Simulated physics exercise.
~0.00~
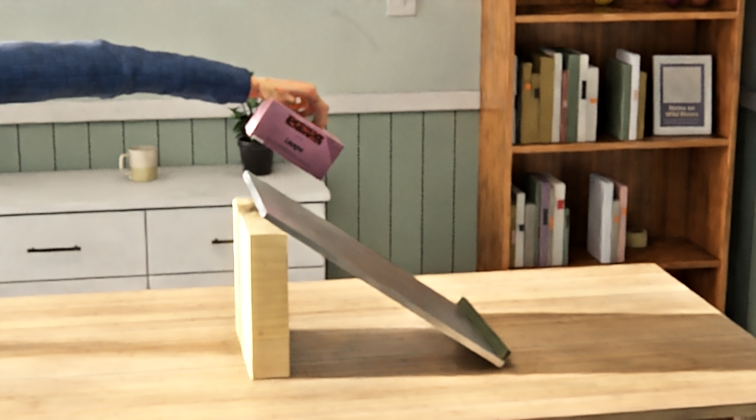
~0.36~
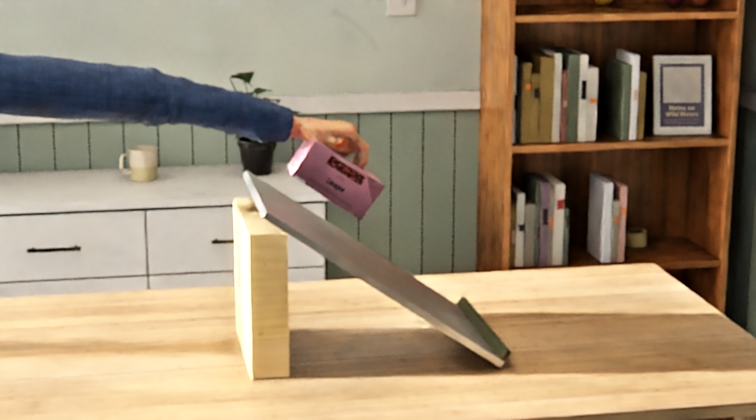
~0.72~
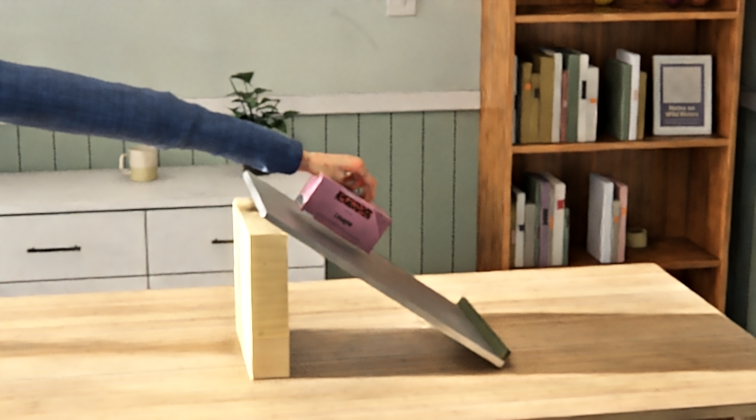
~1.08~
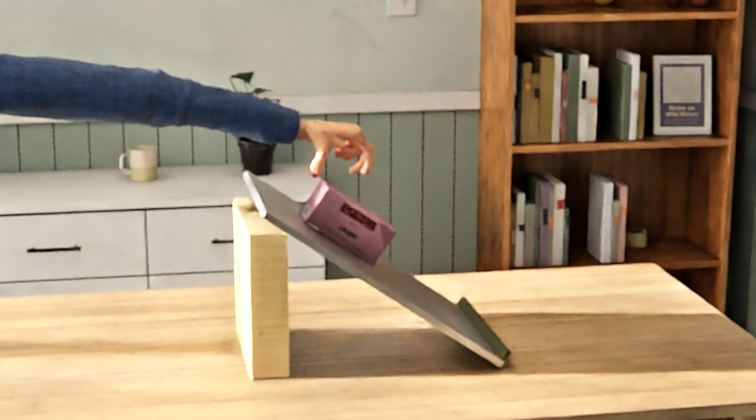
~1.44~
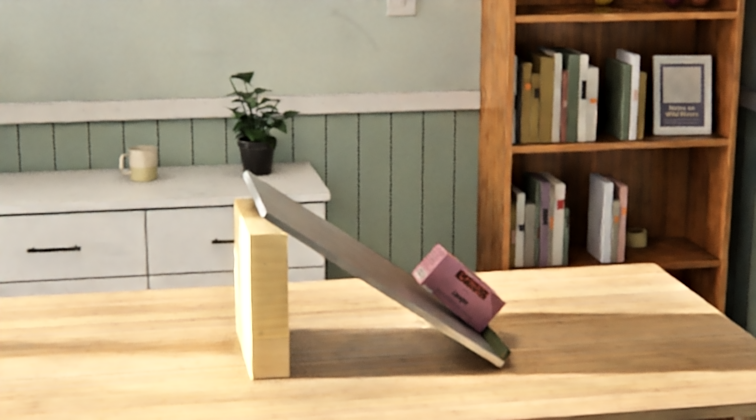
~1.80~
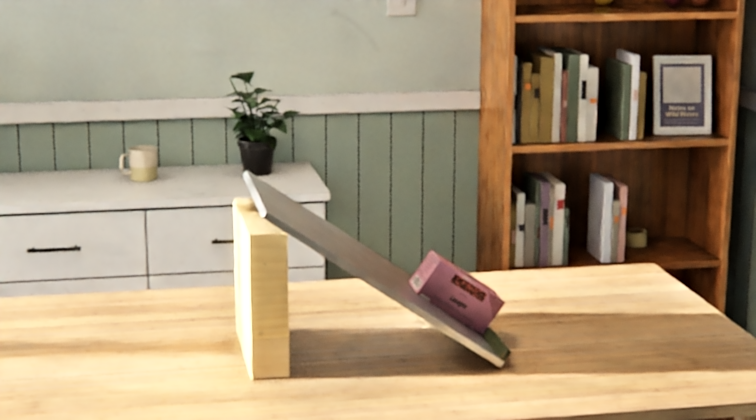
An arm in a blue sleeve reaches in from the left, holding a pink carton above a sloping grey board, seen from a still viewpoint in front of a wooden table. The board leans on a pale wooden block at left and runs down to the right, with a green piece at its low end. Behind are a white cabinet with a mug and plant, and a bookshelf at right. The hand lowers the carton onto the upper slope, lets go and draws back. The carton slides down the board and ends resting near the bottom by the green piece.
